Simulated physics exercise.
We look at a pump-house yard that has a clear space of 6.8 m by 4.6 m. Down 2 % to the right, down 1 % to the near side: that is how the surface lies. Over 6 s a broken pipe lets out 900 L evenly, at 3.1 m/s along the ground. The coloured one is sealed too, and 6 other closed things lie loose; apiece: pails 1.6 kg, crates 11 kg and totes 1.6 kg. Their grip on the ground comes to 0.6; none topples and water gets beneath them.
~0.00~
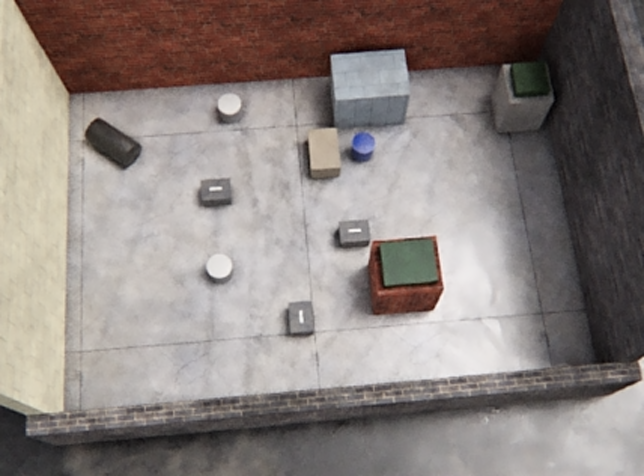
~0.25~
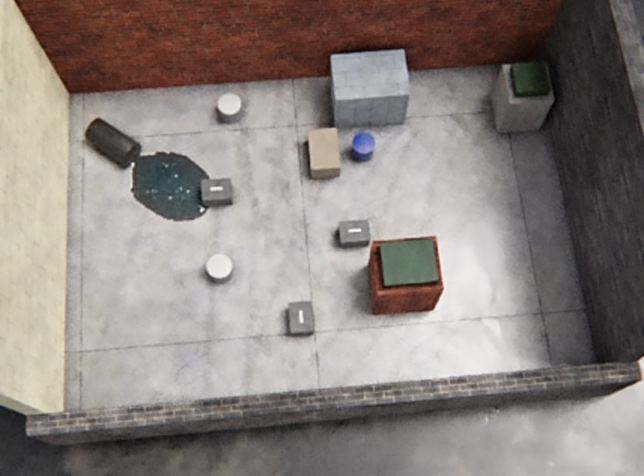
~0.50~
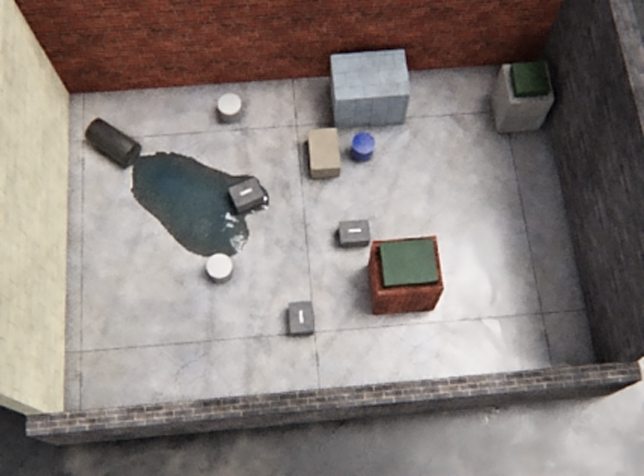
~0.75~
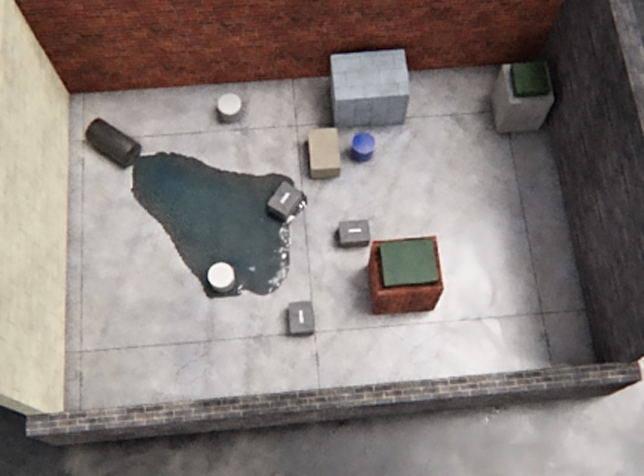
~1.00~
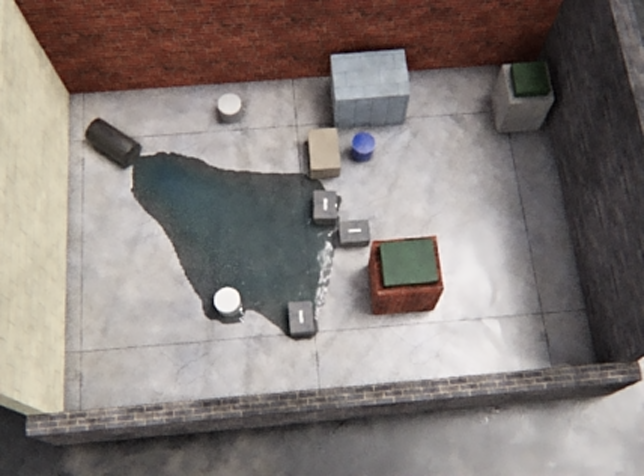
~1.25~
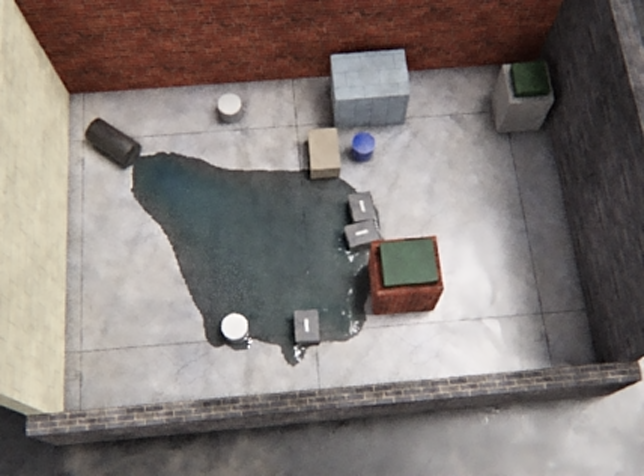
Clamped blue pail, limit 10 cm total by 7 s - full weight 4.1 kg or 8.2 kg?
Lighter suffices.
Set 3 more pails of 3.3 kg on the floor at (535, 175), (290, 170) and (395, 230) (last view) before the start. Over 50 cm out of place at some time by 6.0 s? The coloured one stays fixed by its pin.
Taking them one at a time: Below the mark; below the mark; above the mark.
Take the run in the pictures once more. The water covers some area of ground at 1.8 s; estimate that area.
Somewhere about 9.5 m2, give or take.
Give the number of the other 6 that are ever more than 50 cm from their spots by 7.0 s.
It adds up to 4.
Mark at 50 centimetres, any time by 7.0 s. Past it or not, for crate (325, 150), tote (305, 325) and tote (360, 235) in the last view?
In sequence: Within the mark / beyond the mark / beyond the mark.
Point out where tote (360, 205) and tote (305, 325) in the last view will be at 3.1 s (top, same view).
Near (484, 187) and (462, 364).
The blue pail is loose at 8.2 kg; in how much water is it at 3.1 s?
Depth: Approx. 0 cm.
After 1.8 s the blue pail would be 0 cm from its start with 4.1 kg and 0 cm from its start with 8.2 kg; 0 cm of water round it then.
After 3.1 s the blue pail would be 0 cm from its start with 4.1 kg and 0 cm from its start with 8.2 kg; 0 cm of water round it then.
After 4.9 s the blue pail would be 0 cm from its start with 4.1 kg and 0 cm from its start with 8.2 kg; 0 cm of water round it then.
After 7.0 s the blue pail would be 0 cm from its start with 4.1 kg and 0 cm from its start with 8.2 kg; 0 cm of water round it then.
